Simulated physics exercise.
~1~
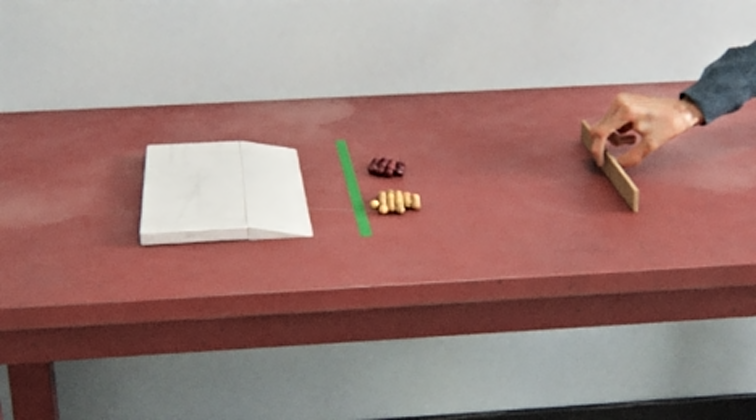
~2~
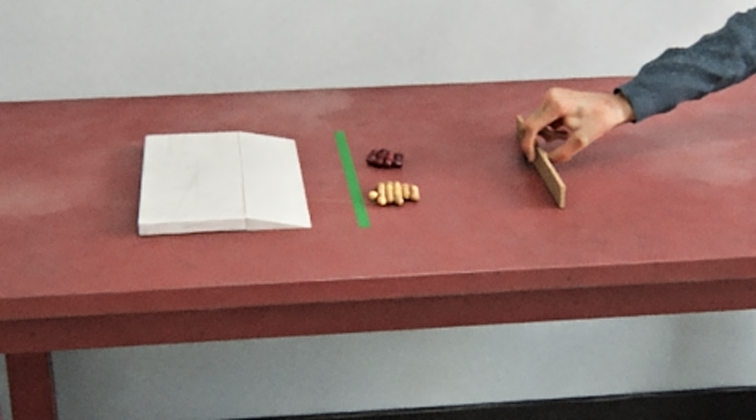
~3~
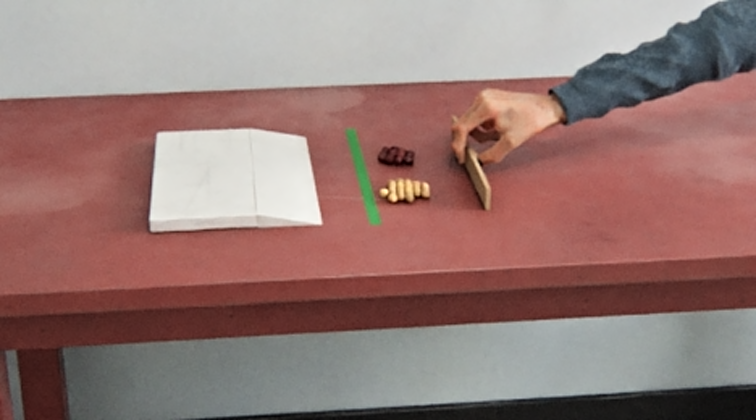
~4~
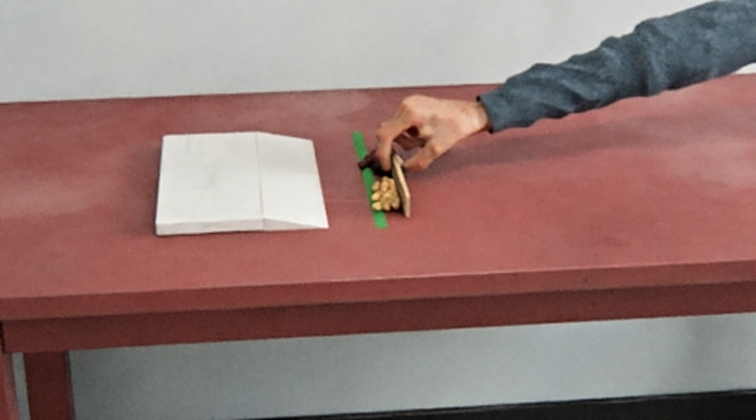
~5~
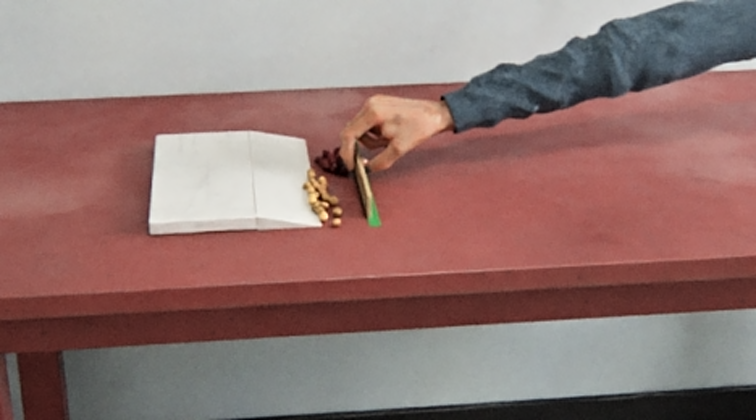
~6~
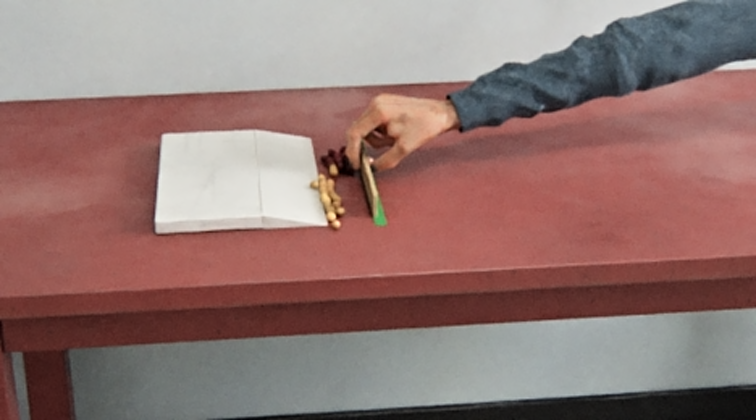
A hand in a blue-grey sleeve slides an upright tan card leftward across a dark red table, seen from the front and slightly above against a pale wall. Ahead of it lie two small piles, dark red pieces behind and yellowish ones in front, with a green tape strip and a low white wedge farther left. The card reaches the piles and pushes them over the tape. It stops at the strip while the pieces scatter onward to the wedge. A few yellowish ones rest on its edge, most stay short, and the dark ones remain on the table.
